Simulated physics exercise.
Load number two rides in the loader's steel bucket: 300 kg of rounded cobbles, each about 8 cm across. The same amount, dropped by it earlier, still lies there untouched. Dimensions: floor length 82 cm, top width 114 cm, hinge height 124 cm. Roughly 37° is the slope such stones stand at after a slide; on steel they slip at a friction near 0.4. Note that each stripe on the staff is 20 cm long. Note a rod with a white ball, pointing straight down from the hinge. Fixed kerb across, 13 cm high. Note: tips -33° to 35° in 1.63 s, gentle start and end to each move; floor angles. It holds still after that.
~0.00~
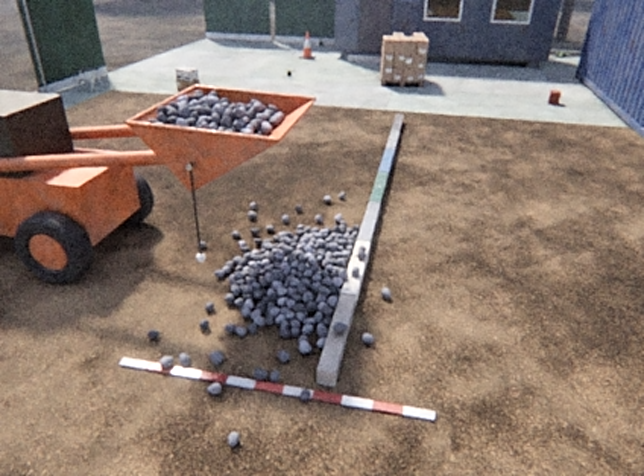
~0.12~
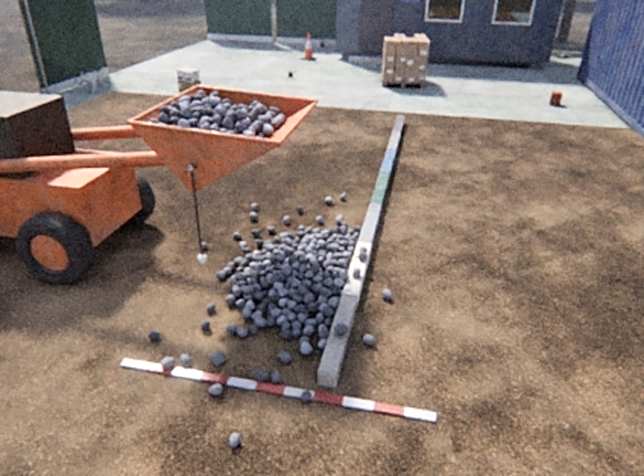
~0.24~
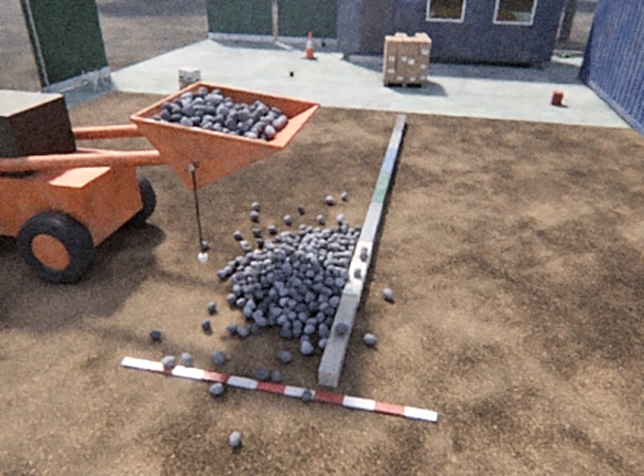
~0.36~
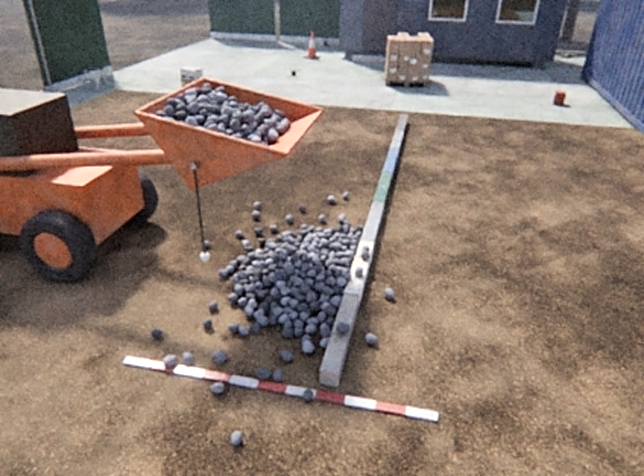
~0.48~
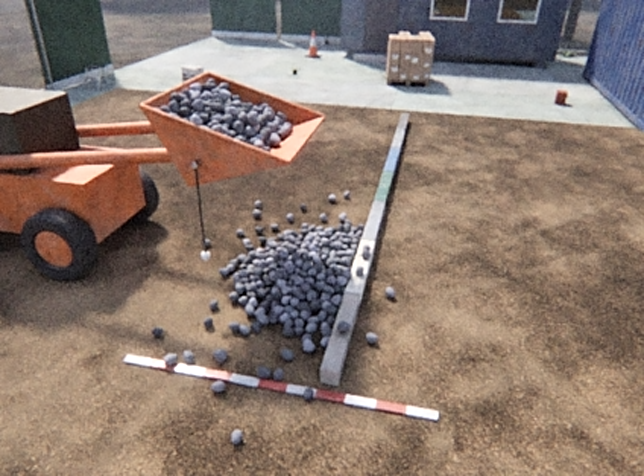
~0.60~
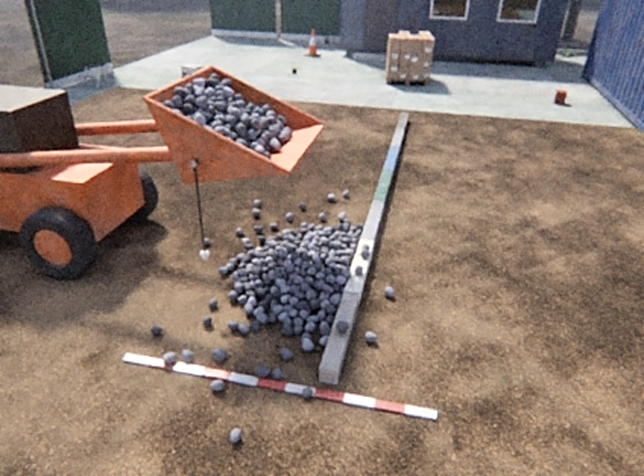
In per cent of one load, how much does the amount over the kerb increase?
About 26 per cent.
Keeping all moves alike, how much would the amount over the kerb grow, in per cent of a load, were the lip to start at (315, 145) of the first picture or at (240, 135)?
About 60 per cent from the first spot and 5 per cent from the second.
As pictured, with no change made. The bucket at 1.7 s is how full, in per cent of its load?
About 45 per cent.
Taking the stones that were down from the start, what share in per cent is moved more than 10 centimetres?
I'd say roughly 0 per cent of them.
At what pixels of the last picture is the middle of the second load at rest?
They settle centred around (338, 262).
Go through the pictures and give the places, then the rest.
Lip at (279, 141), floor tilted -33°, highest stones at (212, 105). The earlier load is highest near (295, 267), 19 cm above ground level, 99 % on this side of the kerb, 1 % over the kerb, in the first frame.
The bucket is at -32°, its lip at (281, 143); the top of the load is at (212, 105); the stones move at 0.1 m/s on average, in the second frame.
The bucket is at -29°, its lip at (283, 148); the top of the load is at (200, 101); the stones move at 0.1 m/s on average, in the third frame.
The bucket is at -25°, its lip at (287, 154); the top of the load is at (201, 97); the stones move at 0.2 m/s on average, in the fourth frame.
Lip at (290, 163), floor tilted -19°, highest stones at (205, 92); the stones move at 0.2 m/s on average, in the fifth frame.
The bucket is at -12°, its lip at (289, 172); the top of the load is at (208, 88); the stones move at 0.2 m/s on average, in the sixth frame.
After 1.2 s the floor is at 24°; in per cent of one load, 99 in the bucket, 101 on this side of the kerb, 1 over the kerb; the foremost stones are at (359, 285).
After 1.7 s the floor is at 35°; in per cent of one load, 43 in the bucket, 157 on this side of the kerb, 1 over the kerb; the foremost stones are at (364, 277).
After 2.1 s the floor is at 35°; in per cent of one load, 5 in the bucket, 186 on this side of the kerb, 9 over the kerb; the foremost stones are at (400, 278).
After 4.7 s the floor is at 35°; in per cent of one load, 0 in the bucket, 174 on this side of the kerb, 26 over the kerb; the foremost stones are at (490, 294). Net gain over the kerb, 26.
